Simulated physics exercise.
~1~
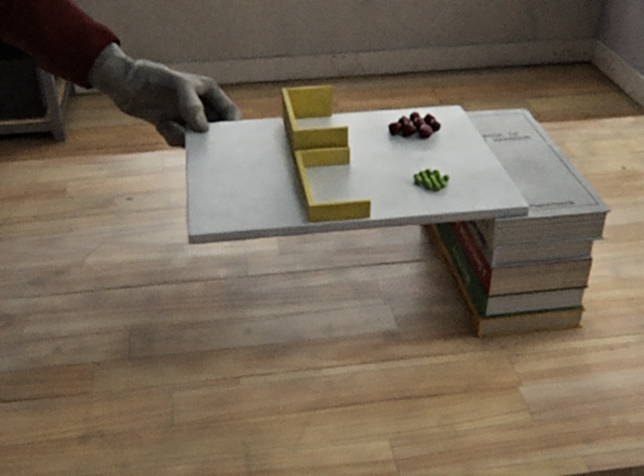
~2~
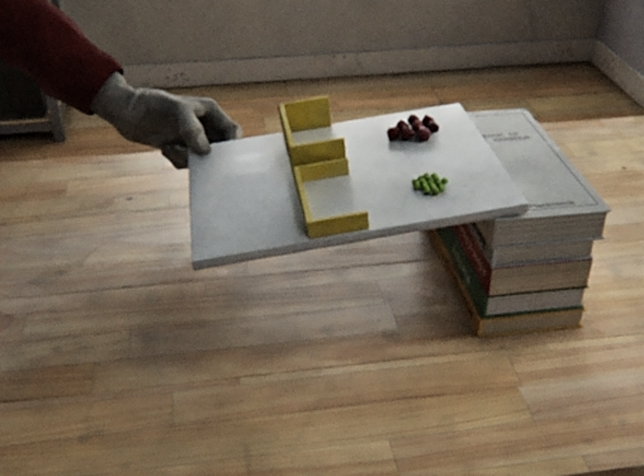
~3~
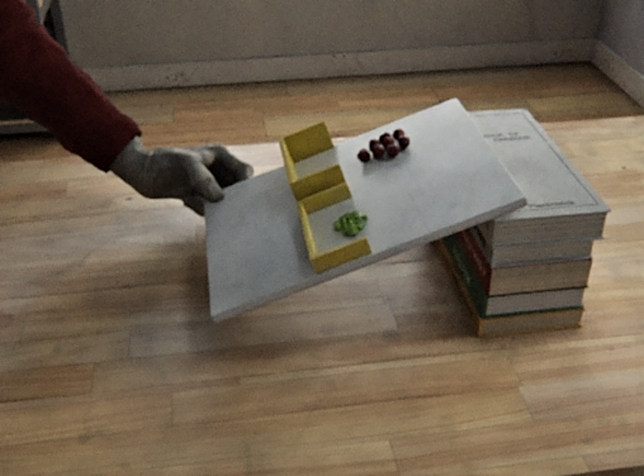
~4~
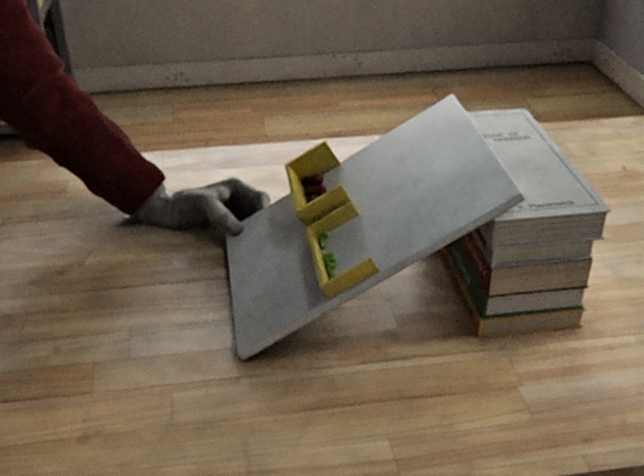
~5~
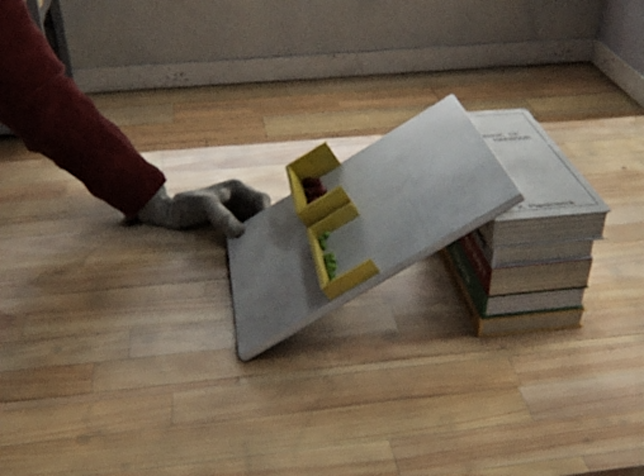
A hand lowered the left end of a white board propped on a stack of books, and the small green pieces slid down to a yellow barrier first, followed by the dark red balls, until both heaps rested against their barriers on the tilted board.
